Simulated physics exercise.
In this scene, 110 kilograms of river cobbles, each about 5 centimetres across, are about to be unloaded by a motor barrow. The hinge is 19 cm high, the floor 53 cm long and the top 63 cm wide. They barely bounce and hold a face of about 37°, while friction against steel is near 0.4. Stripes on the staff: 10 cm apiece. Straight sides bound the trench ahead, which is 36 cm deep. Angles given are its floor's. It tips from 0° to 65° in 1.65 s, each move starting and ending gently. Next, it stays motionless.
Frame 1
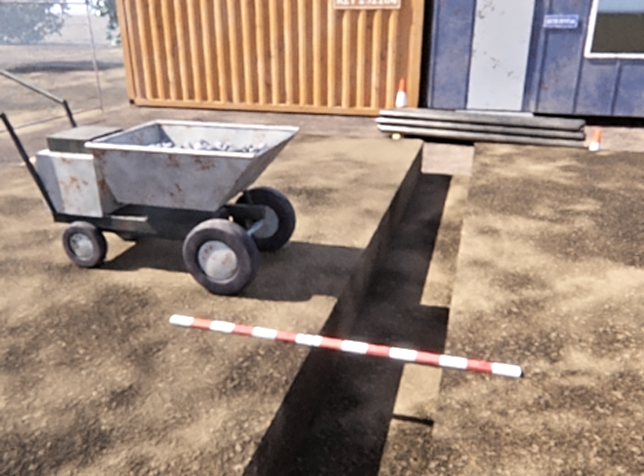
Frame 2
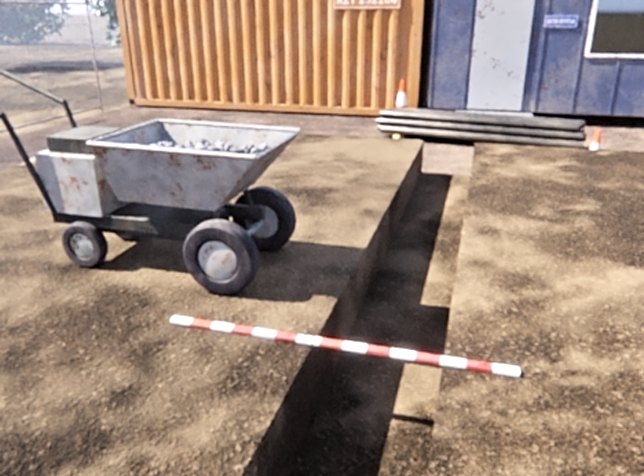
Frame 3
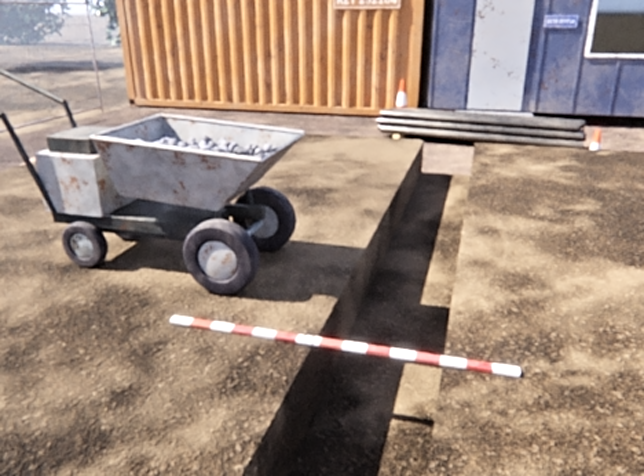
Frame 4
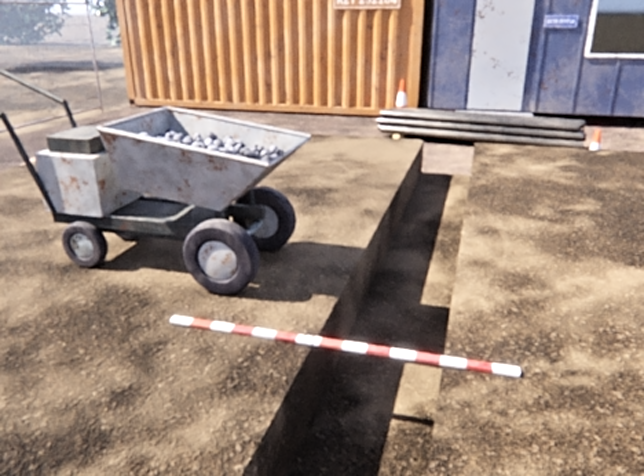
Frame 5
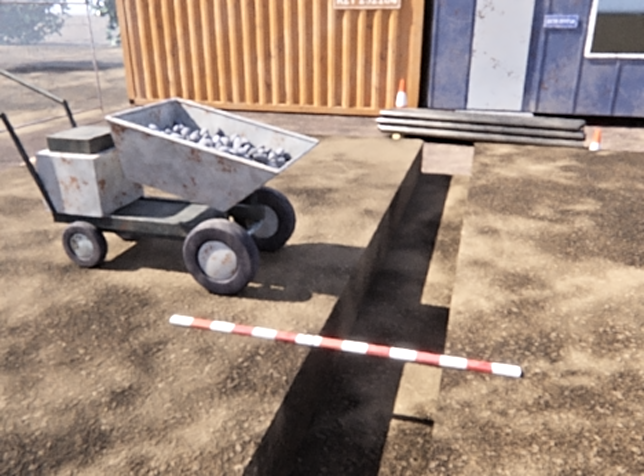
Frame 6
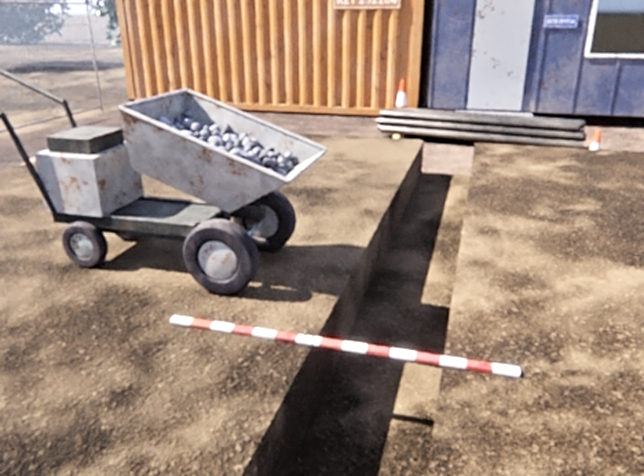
A grey motor barrow loaded with stones stood still beside a straight-sided trench while its skip tilted steadily forward, the back rising and the front lip dipping toward the right, with the stones still inside.
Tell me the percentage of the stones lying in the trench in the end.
Close to 100 %.
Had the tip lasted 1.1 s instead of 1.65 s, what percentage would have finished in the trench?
Probably about 100 in a hundred.
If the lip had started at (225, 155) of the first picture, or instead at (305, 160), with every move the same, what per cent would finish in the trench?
Result: Close to 90 then close to 95 per cent.
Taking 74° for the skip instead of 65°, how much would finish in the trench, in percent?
The trench would hold about 100% of it.
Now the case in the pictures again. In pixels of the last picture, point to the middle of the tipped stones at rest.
Roughly (395, 340), I'd say.
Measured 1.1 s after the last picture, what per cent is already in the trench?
35 per cent, give or take.
Then, 0.6 s after the last picture the floor is at 55°, 100 % in the skip; the foremost stones are at (333, 221).
Then, 1.1 s after the last picture the floor is at 65°, 65 % in the skip, 35 % in the trench; the foremost stones are at (424, 368).
Then, 1.5 s after the last picture the floor is at 65°, 36 % in the skip, 64 % in the trench; the foremost stones are at (443, 344).
Then, 3.5 s after the last picture the floor is at 65°, 0 % in the skip, 100 % in the trench; the foremost stones are at (442, 352).
